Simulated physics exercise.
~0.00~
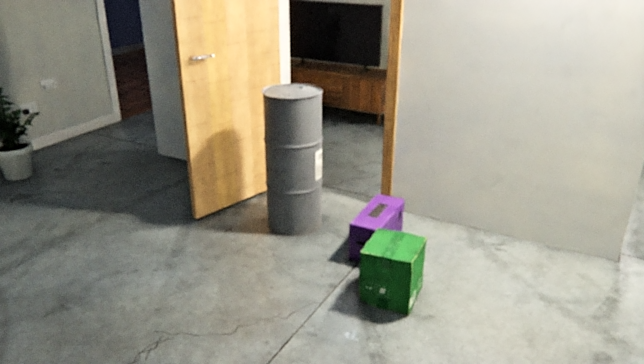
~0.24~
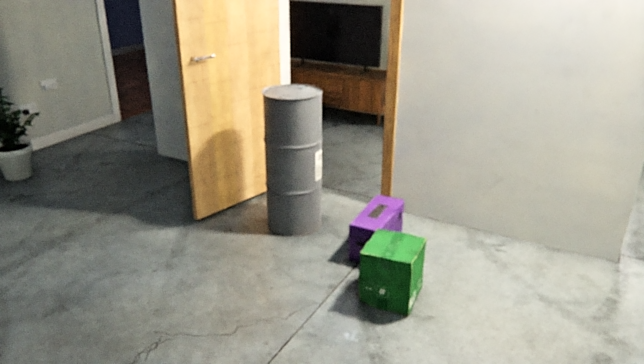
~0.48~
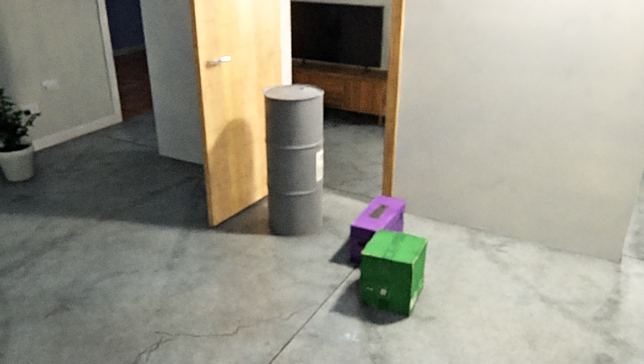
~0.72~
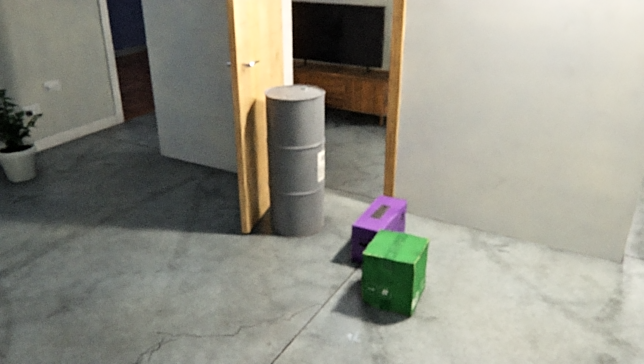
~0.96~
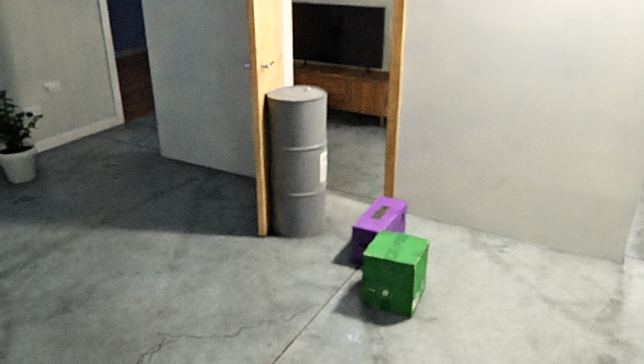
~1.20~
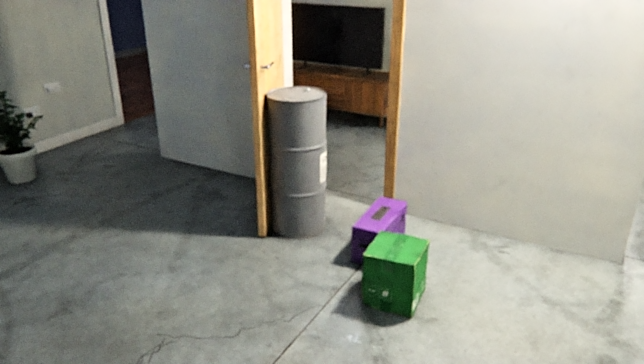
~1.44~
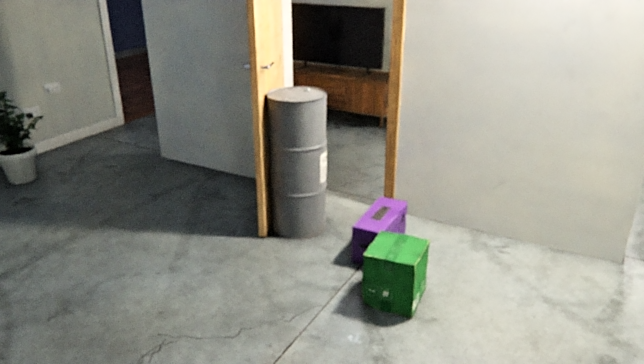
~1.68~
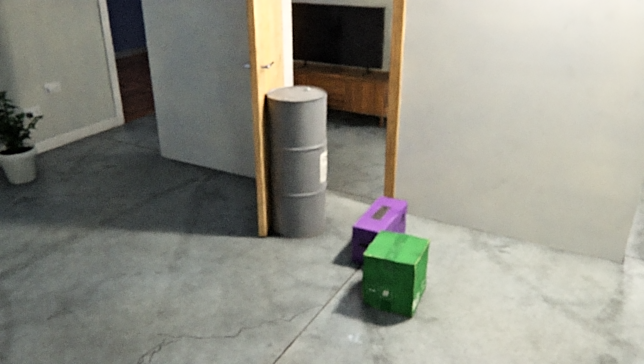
Concrete-floored room with a wooden door swinging partway towards its frame and stopping against a grey drum, boxes staying still.
